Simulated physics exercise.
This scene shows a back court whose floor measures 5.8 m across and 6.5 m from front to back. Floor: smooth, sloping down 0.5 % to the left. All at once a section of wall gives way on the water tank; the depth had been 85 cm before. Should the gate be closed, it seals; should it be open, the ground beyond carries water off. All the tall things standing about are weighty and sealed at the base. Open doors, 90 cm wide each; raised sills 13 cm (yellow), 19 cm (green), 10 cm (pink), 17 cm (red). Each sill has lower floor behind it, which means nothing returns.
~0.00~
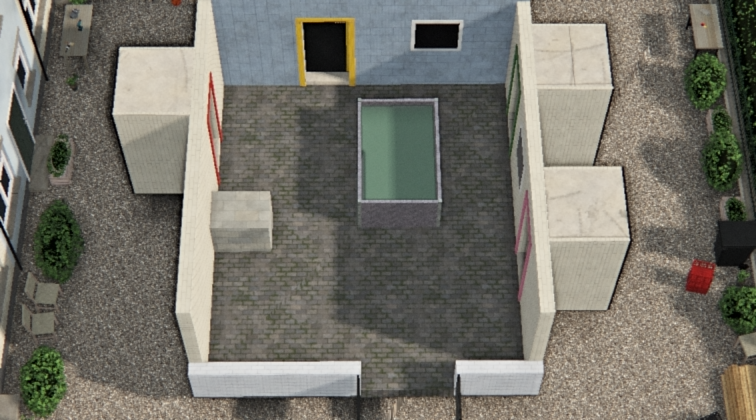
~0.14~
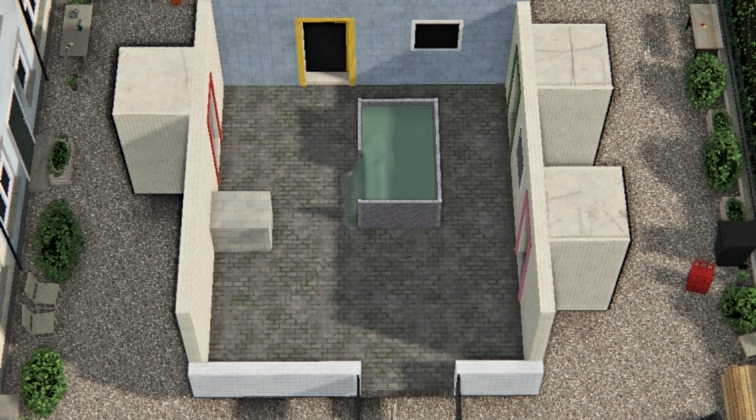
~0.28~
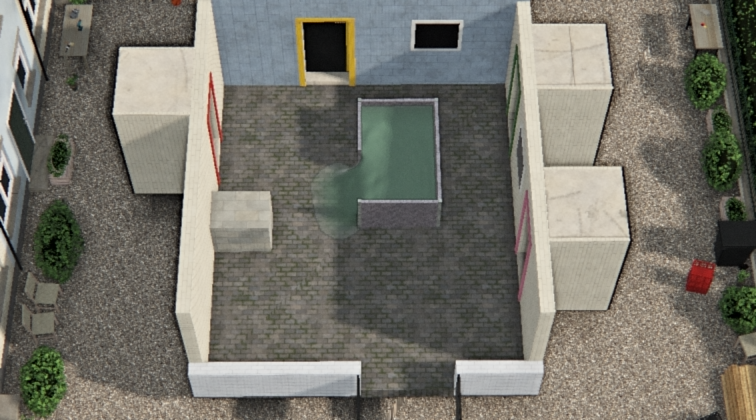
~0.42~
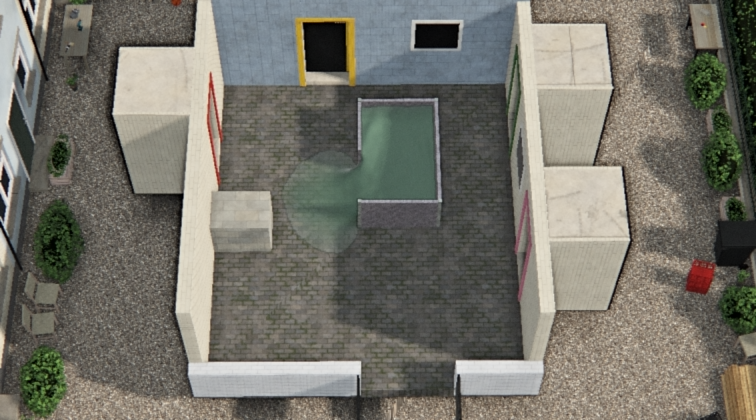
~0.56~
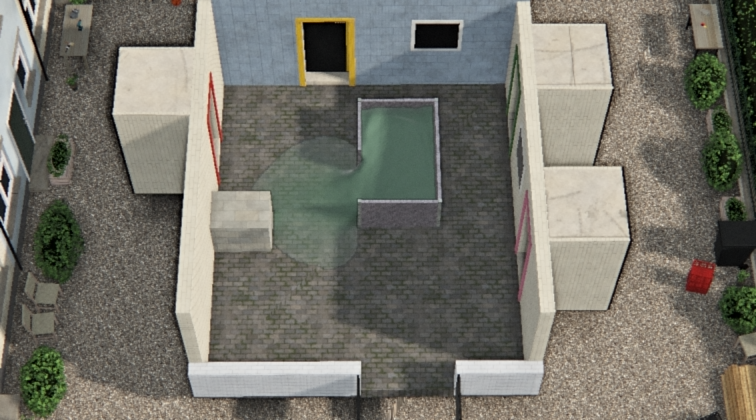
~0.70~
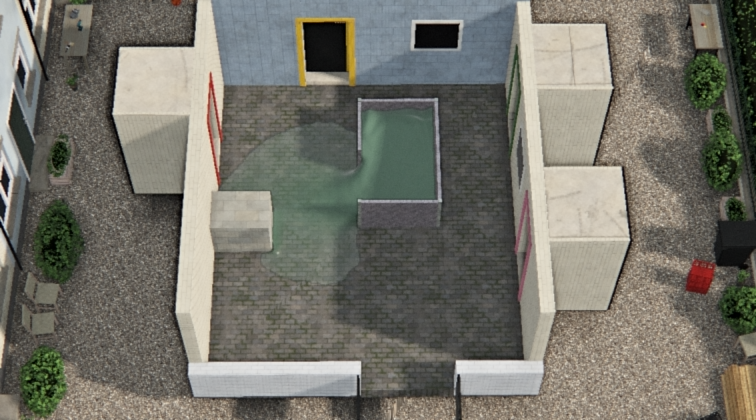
A walled paved court with a tank of green water stood still at first, then water poured from the tank's left side and spread across the paving, reaching around the pale block.
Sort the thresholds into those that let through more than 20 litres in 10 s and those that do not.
Sorted: Yellow door does not; green door does not; pink door does not; red door lets more through.
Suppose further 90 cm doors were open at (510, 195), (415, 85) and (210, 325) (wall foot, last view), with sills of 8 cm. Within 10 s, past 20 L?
Result in order - not enough, not enough, more than that.
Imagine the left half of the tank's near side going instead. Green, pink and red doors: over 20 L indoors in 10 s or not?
Compared with the limit, green is lower, pink is lower and red is lower.
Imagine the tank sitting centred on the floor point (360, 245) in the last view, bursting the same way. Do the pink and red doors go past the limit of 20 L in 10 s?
Checking the limit: The pink door is beyond it and the red door is within it.
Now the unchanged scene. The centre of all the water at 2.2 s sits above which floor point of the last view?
The water's centre is around (324, 199).
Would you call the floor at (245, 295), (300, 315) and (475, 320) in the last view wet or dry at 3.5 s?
In that order: Under water, under water, dry.
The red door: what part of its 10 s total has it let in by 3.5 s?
Some 95 per cent by then.
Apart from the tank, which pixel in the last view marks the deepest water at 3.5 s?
In the last picture, around (224, 95).
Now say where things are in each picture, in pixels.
The water tank at (399, 152) is whole and still, 85 cm deep, in the first picture.
The front is at (356, 229), 0.7 m from the gap at (361, 191); 0.3 m2 of floor is under water; 85 cm left at the back of the water tank, in the second picture.
Water pours out at (361, 192) and has run 1.0 m, to (319, 176); typically 14 cm deep outside, 82 cm at the water tank's back, in the third picture.
The front is at (286, 192), 1.5 m from the gap at (361, 193); 2.4 m2 of floor is under water; 74 cm left at the back of the water tank, in the fourth picture.
Water pours out at (361, 193) and has run 2.1 m, to a hidden place; typically 7 cm deep outside, 72 cm at the water tank's back, in the fifth picture.
The front is at a hidden place, 2.8 m from the gap at (361, 193); 6.3 m2 of floor is under water; 69 cm left at the back of the water tank, in the sixth picture.
After 1.4 s water covers 30 % of the floor and is deepest (48 cm) near (218, 193); yellow door not reached, green door not reached, pink door not reached, red door 32 cm at the sill, 18 L in.
After 2.2 s water covers 35 % of the floor and is deepest (41 cm) near (224, 95); yellow door 2 cm at the sill, 0 L in, green door not reached, pink door not reached, red door 32 cm at the sill, 78 L in.
After 3.5 s water covers 55 % of the floor and is deepest (36 cm) near (224, 95); yellow door 10 cm at the sill, 0 L in, green door not reached, pink door not reached, red door 23 cm at the sill, 155 L in.
After 6.0 s water covers 85 % of the floor and is deepest (20 cm) near (496, 86); yellow door 8 cm at the sill, 0 L in, green door 12 cm at the sill, 0 L in, pink door 3 cm at the sill, 0 L in, red door 15 cm at the sill, 167 L in.
After 10.0 s water covers 100 % of the floor and is deepest (12 cm) near (487, 86); yellow door 7 cm at the sill, 0 L in, green door 9 cm at the sill, 0 L in, pink door 9 cm at the sill, 0 L in, red door 9 cm at the sill, 167 L in.
